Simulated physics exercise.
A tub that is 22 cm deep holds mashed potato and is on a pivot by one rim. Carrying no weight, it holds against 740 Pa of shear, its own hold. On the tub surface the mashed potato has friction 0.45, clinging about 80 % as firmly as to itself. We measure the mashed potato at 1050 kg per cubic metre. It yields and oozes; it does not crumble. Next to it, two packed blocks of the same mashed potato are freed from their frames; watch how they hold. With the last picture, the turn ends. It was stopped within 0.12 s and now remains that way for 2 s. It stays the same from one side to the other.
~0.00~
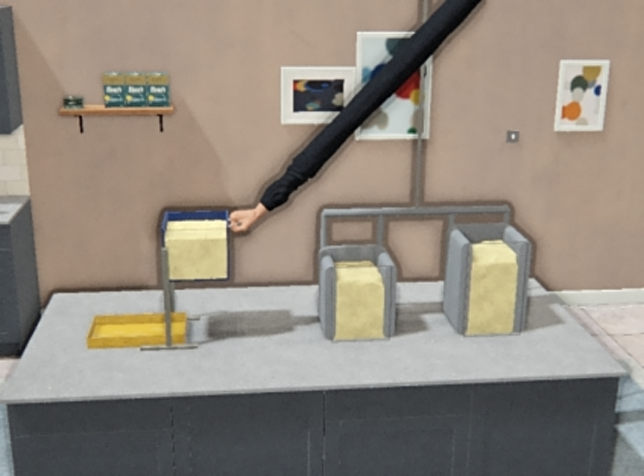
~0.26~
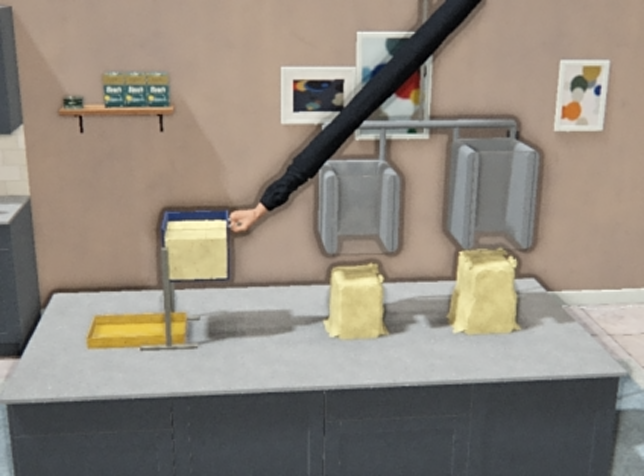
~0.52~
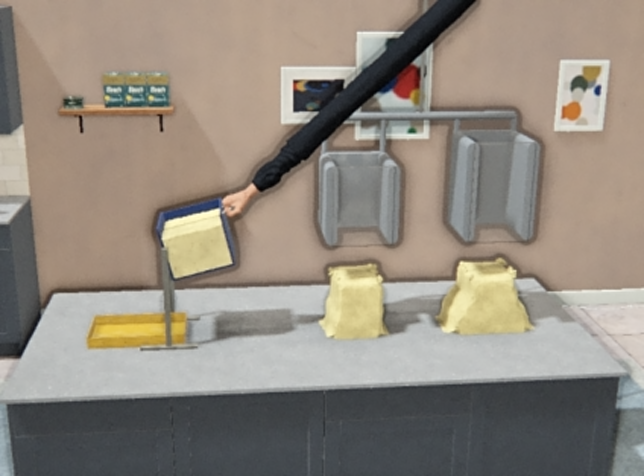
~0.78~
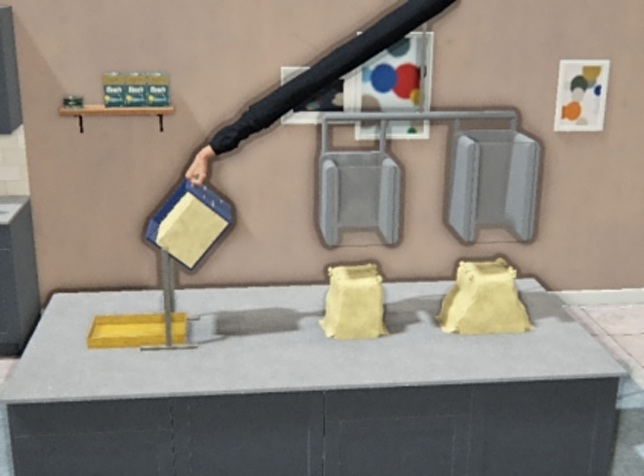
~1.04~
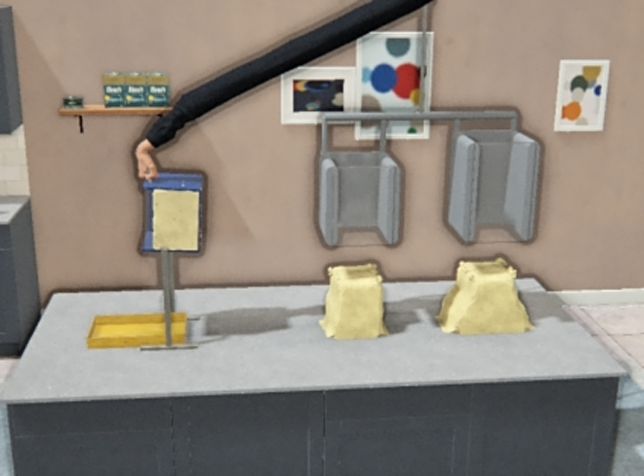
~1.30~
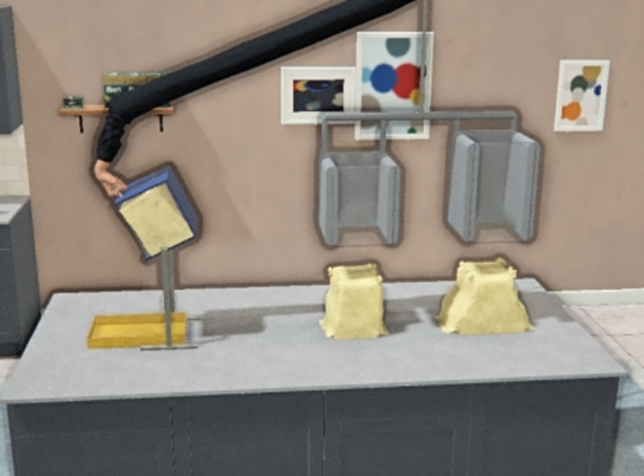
At the start, a hand grips a blue tub of pale yellow mash on a stand, beside two blocks held in gray molds. The molds lift away, and the right block sags and spreads more than the left. The arm then swings the tub up and over leftward, past upright, with the mash still inside.
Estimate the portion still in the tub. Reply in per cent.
Roughly 0 per cent remains.
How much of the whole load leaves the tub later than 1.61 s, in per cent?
20 per cent.
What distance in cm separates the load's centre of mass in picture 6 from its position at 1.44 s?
Something like 8 cm, I'd say.
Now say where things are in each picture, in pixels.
The first picture shows handle-side rim at (226, 228), tilt 0 degrees; highest point of the mashed potato at (196, 238); test blocks 27 cm, 36 cm high (left to right).
The second picture shows handle-side rim at (226, 228), tilt 0 degrees; highest point of the mashed potato at (196, 238); test blocks 26 cm, 32 cm high (left to right).
The third picture shows handle-side rim at (219, 215), tilt 14 degrees; highest point of the mashed potato at (217, 225); test blocks 26 cm, 27 cm high (left to right).
The fourth picture shows handle-side rim at (186, 190), tilt 50 degrees; highest point of the mashed potato at (195, 199); test blocks 26 cm, 27 cm high (left to right).
The fifth picture shows handle-side rim at (144, 189), tilt 87 degrees; highest point of the mashed potato at (158, 192); test blocks 26 cm, 27 cm high (left to right).
The sixth picture shows handle-side rim at (116, 206), tilt 115 degrees; highest point of the mashed potato at (154, 189); test blocks 26 cm, 27 cm high (left to right).
By 1.44 s, the tub is at 115 degrees and holds 70 %.
By 1.61 s, the tub is at 115 degrees and holds 22 %.
By 1.78 s, the tub is at 115 degrees and holds 0 %.
By 1.95 s, the tub is at 115 degrees and holds 0 %.
By 3.30 s, at the end, the tub is at 115 degrees and holds 0 %.
